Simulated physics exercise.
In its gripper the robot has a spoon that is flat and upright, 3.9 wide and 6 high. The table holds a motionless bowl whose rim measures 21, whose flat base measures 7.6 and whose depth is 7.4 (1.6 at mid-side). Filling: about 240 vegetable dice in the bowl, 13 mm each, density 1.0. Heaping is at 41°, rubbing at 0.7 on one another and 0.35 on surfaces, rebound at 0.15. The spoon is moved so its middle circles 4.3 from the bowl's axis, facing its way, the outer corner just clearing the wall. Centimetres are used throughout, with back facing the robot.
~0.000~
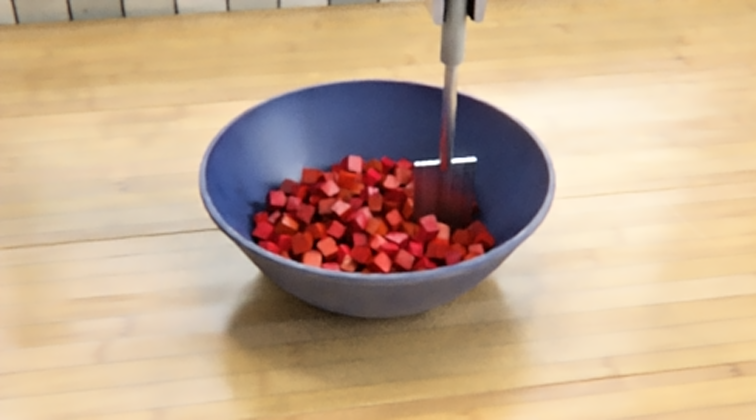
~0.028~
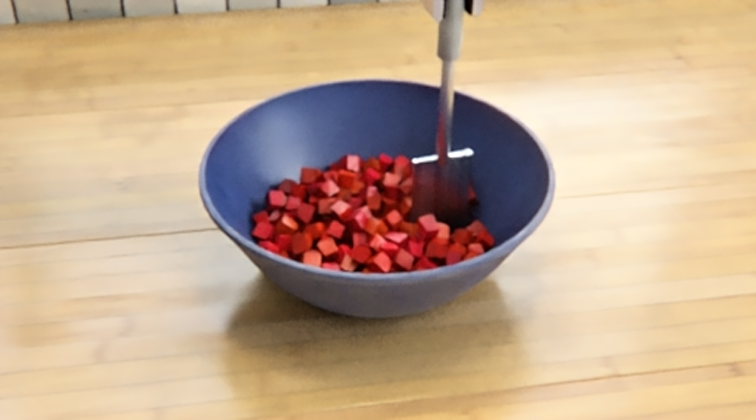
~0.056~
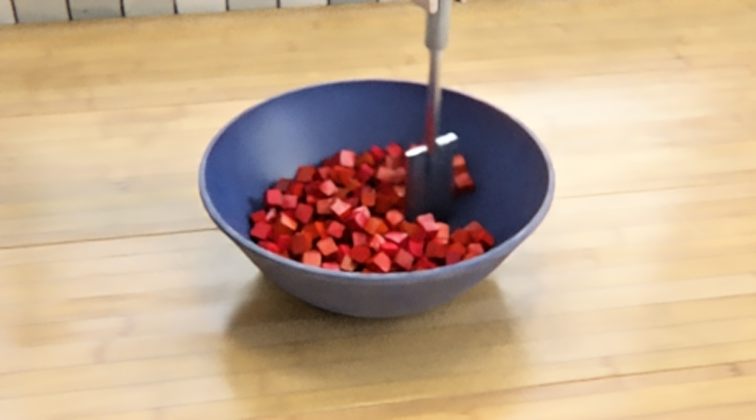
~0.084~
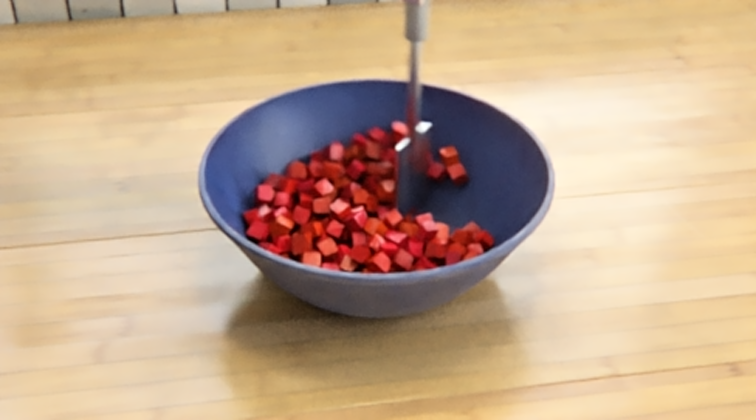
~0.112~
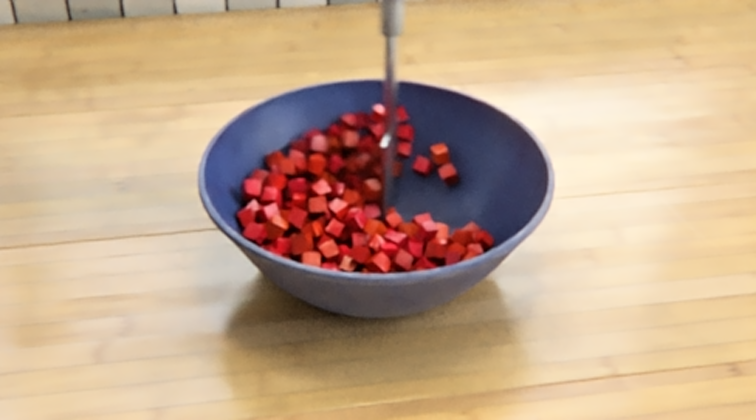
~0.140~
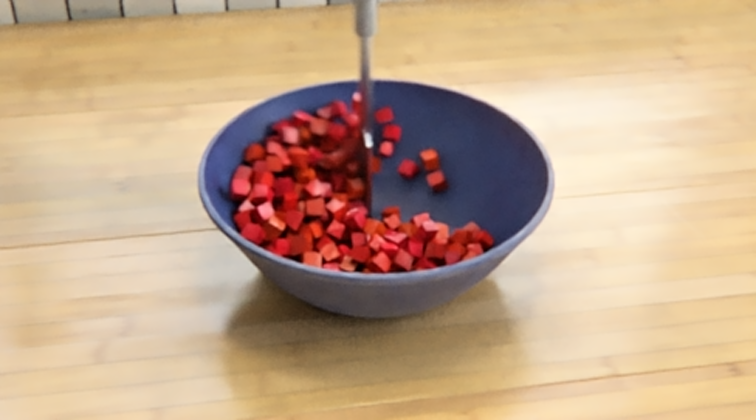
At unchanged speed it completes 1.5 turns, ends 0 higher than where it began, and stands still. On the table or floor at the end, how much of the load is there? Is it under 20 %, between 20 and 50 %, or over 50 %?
Under 20 %.
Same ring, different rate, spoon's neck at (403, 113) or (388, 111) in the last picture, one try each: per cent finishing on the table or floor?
First try: Around 5 %; second try: Around 5 %.
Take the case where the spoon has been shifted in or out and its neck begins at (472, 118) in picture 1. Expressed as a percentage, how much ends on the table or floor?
25 %.
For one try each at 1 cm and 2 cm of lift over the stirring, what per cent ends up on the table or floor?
Near 5 in a hundred, then 5 in a hundred.
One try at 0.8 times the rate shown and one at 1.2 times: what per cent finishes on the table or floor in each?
It would be about 5 and 10 percent respectively.
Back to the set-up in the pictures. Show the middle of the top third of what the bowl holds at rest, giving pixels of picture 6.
Roughly at pixel (293, 254).
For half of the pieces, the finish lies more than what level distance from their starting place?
Something like 10 centimetres, give or take.
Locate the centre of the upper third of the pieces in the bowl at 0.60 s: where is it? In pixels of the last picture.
In the last picture it sits around (363, 127).
After 0.37 s, 264° round, highest piece 9 above the table; 239 in the bowl, 2 on the table or floor, 4 in flight or on the tool.
After 0.60 s, 78° round, highest piece 9 above the table; 229 in the bowl, 13 on the table or floor, 3 in flight or on the tool.
After 0.91 s, 180° round, highest piece 7 above the table; 223 in the bowl, 22 on the table or floor.
After 1.61 s, 180° round, highest piece 7 above the table; 223 in the bowl, 22 on the table or floor.
At rest, 223 in the bowl, 22 on the table or floor. That is 9 % on the table or floor.
